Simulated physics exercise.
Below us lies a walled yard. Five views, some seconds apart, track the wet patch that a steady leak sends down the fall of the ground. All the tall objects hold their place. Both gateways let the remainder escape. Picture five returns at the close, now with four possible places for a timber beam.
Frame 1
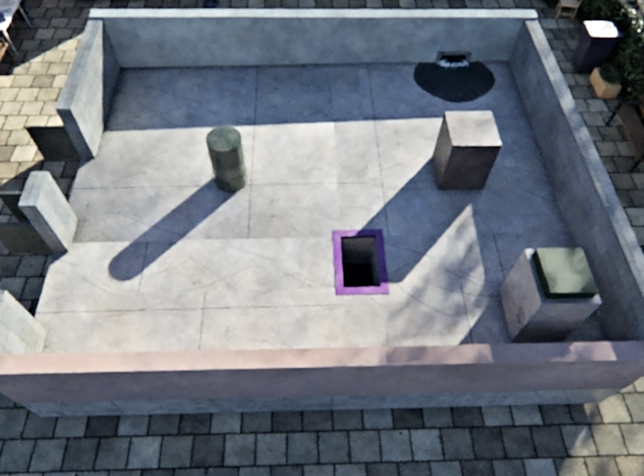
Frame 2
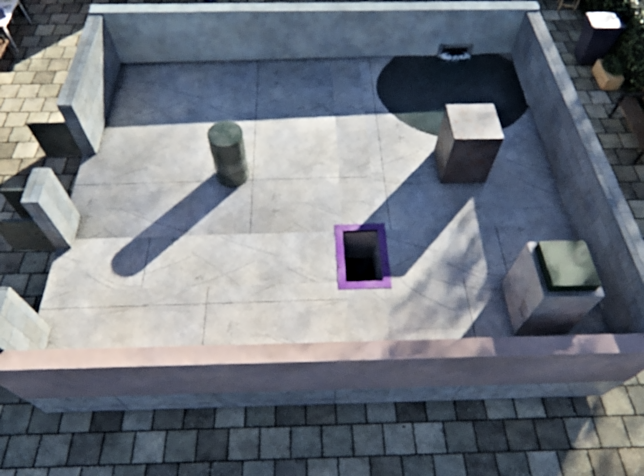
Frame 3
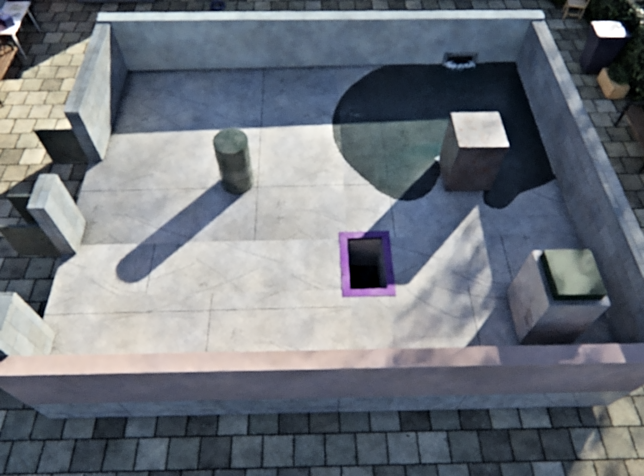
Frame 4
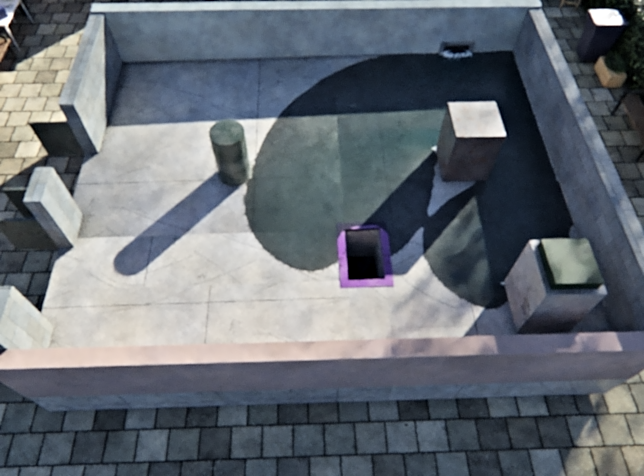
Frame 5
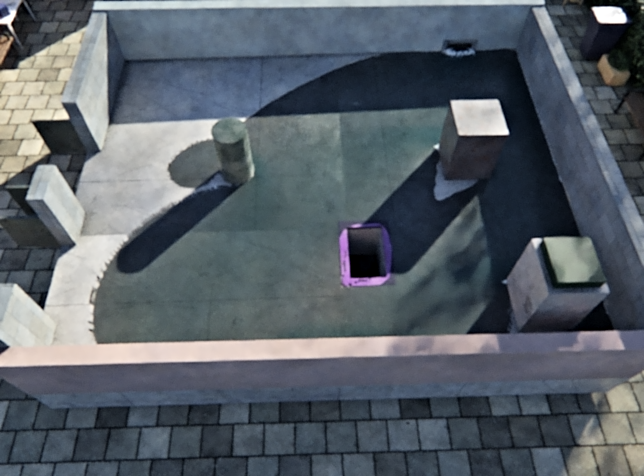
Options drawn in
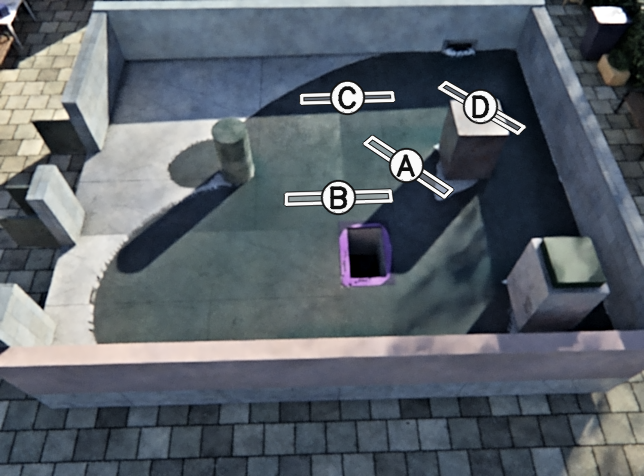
In a walled yard with a pillar and two blocks, a dark wet patch spread from an opening in the far wall, passed around the right-hand blocks and purple-edged hole, and reached the pillar.
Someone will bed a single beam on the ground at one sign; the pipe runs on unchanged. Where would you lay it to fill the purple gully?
It is C.
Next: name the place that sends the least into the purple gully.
Place A.
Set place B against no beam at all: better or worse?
It is worse.
On the marked copy, A from (368, 140) to (448, 193); B from (286, 199) to (390, 195); C from (301, 99) to (392, 96); D from (442, 85) to (520, 129).
Choosing A, about 3 % of the stream goes into the purple gully, about 96 % out by the gates.
Choosing B, about 8 % of the stream goes into the purple gully, about 91 % out by the gates.
Choosing C, about 16 % of the stream goes into the purple gully, about 84 % out by the gates.
Choosing D, about 9 % of the stream goes into the purple gully, about 91 % out by the gates.
